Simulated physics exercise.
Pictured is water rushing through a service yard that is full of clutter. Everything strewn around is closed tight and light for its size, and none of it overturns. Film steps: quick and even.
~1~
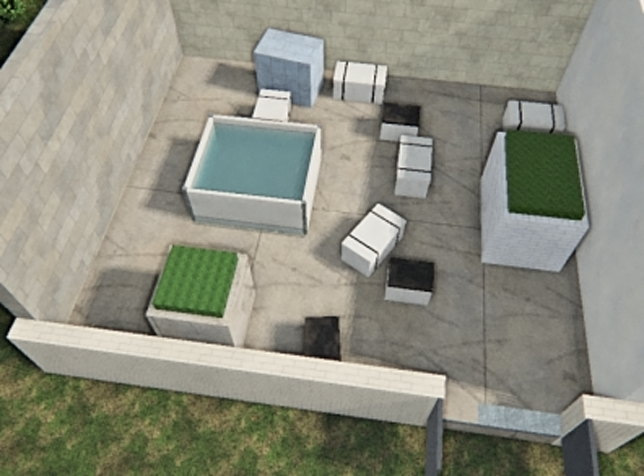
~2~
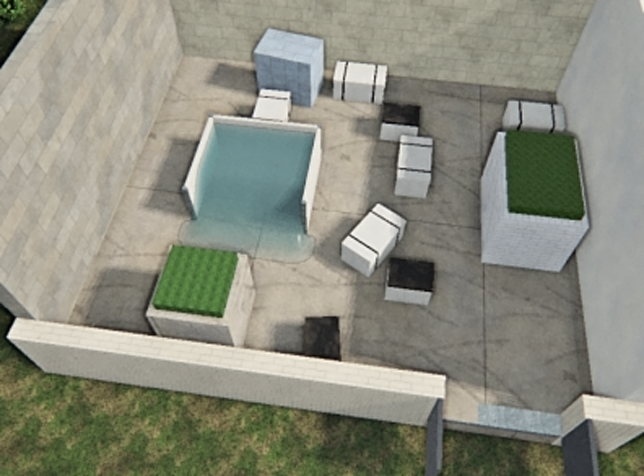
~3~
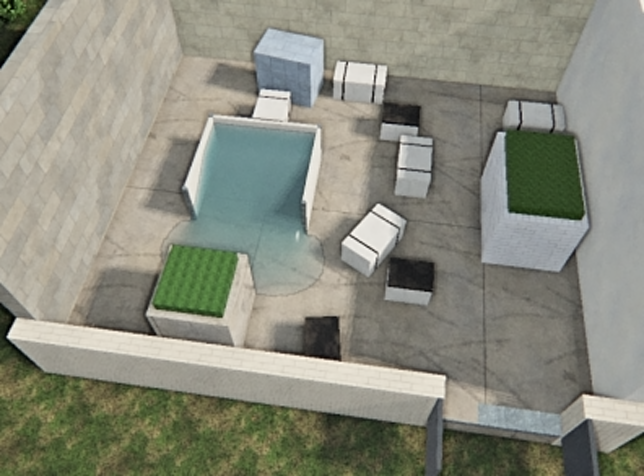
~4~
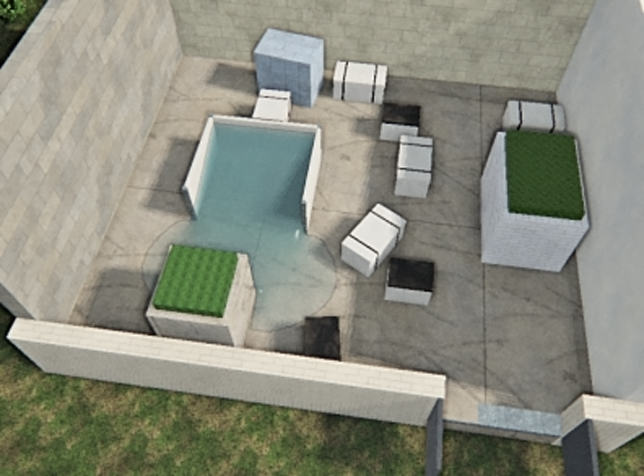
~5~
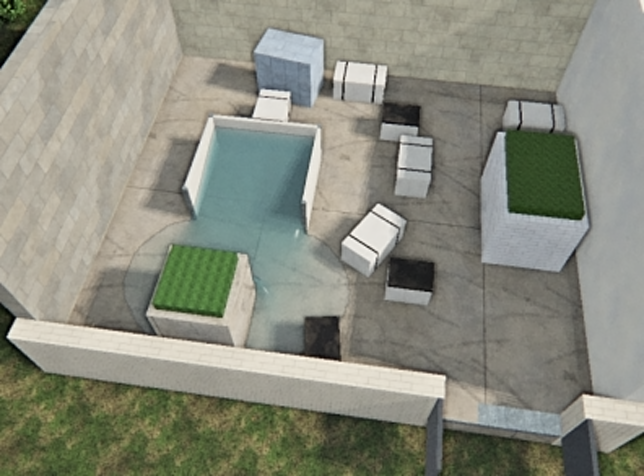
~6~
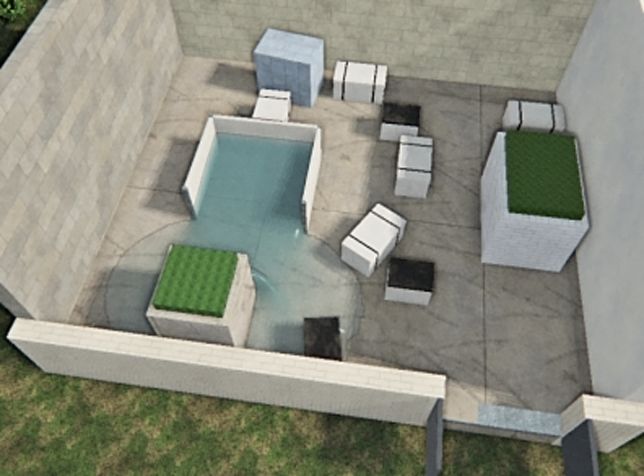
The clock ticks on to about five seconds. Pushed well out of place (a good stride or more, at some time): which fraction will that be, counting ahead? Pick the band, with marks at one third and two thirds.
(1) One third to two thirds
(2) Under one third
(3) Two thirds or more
2.
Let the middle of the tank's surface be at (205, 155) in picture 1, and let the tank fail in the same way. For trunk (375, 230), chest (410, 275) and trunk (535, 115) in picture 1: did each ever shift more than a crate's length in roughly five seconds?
Not far, Far enough, Not far.
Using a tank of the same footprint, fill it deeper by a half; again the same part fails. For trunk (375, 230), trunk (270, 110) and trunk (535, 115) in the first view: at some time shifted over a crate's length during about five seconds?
The first stopped before it, the second stopped before it, the third stopped before it.
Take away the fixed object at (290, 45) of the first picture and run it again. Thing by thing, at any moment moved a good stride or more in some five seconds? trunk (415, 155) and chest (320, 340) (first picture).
In order: Did not reach it, then went the distance.
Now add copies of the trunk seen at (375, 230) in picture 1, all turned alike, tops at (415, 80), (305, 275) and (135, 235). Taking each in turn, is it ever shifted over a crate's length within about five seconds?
Listed in sequence, the answers are remains nearby, displaced a stride and displaced a stride.
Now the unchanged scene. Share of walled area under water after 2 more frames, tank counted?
I'd estimate around 25 percent.
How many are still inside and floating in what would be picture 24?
Count: 0.
A moment on, 0 of 8 are well off their spots; 1 afloat.
Next, 1 of 8 are well off their spots; 1 afloat.
Later, 2 of 8 are well off their spots; 0 afloat.
In the end, 1 of 8 are well off their spots, and 2 have been at some point; 2 afloat.
